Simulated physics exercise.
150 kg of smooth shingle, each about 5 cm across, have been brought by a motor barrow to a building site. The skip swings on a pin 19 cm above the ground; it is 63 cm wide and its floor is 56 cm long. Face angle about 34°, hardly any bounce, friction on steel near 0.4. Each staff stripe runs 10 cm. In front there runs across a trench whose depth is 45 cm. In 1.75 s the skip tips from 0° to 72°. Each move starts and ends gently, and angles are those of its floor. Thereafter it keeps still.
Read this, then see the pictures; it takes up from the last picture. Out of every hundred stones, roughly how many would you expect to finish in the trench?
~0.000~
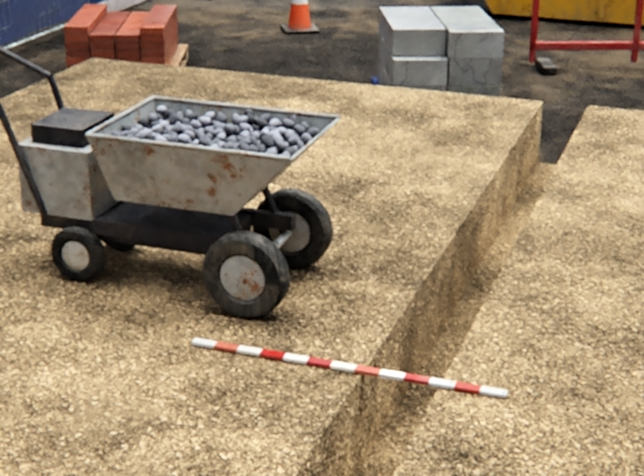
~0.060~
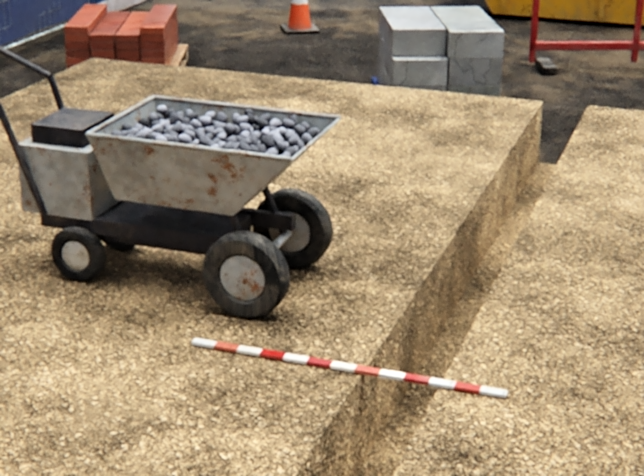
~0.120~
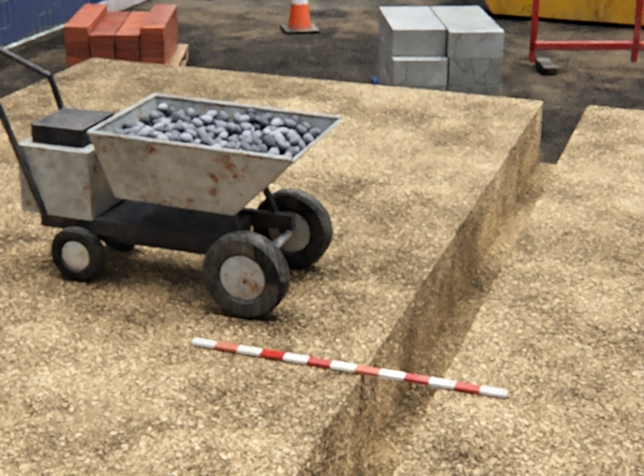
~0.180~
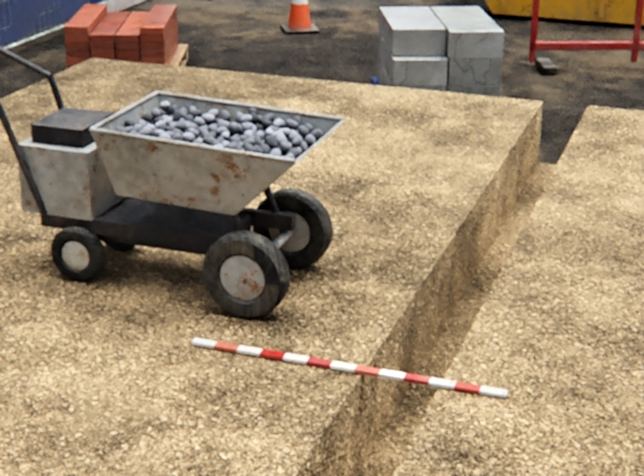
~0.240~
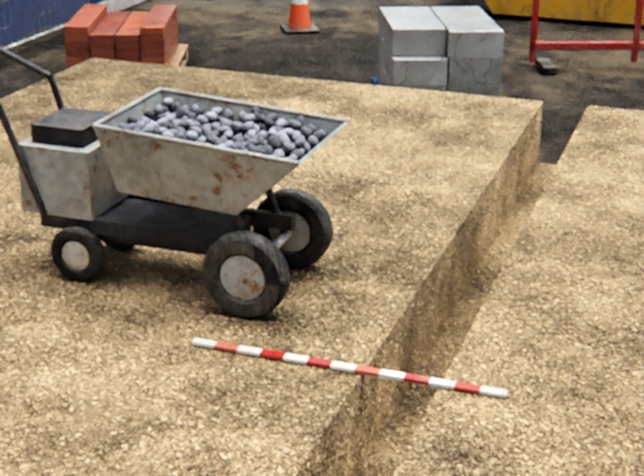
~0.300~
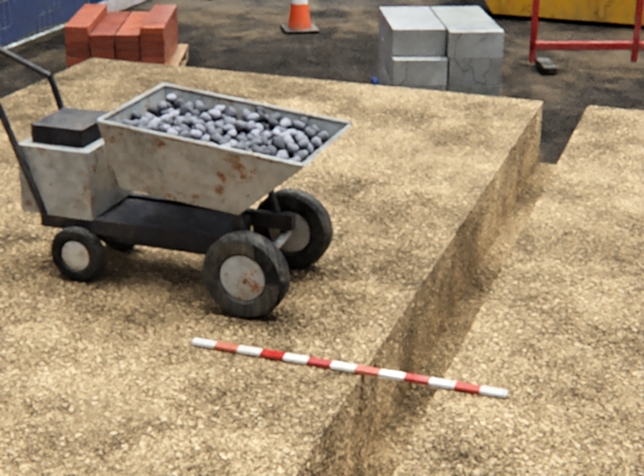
Close to 94 in every hundred.
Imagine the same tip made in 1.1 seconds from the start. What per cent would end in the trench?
Around 90 per cent would end in the trench.
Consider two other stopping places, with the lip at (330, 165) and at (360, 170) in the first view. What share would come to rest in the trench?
Around 45% for the first place and 20% for the second.
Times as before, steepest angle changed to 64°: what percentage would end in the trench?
Expect roughly 90 per cent.
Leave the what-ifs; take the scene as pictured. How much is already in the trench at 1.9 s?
About 70 per cent by then.
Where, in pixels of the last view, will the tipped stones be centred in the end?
The resting stones are centred at roughly (439, 386).
After 1.3 s the floor is at 61°; 97 % in the skip, 1 % short of the trench, 3 % in the trench; the foremost stones are at (422, 265).
After 1.9 s the floor is at 72°; 24 % in the skip, 71 % in the trench, 5 % past the trench; the foremost stones are at (558, 322).
After 2.2 s the floor is at 72°; 4 % in the skip, 91 % in the trench, 6 % past the trench; the foremost stones are at (639, 342).
After 4.2 s the floor is at 72°; 0 % in the skip, 94 % in the trench, 6 % past the trench; the foremost stones are past the picture's edge.
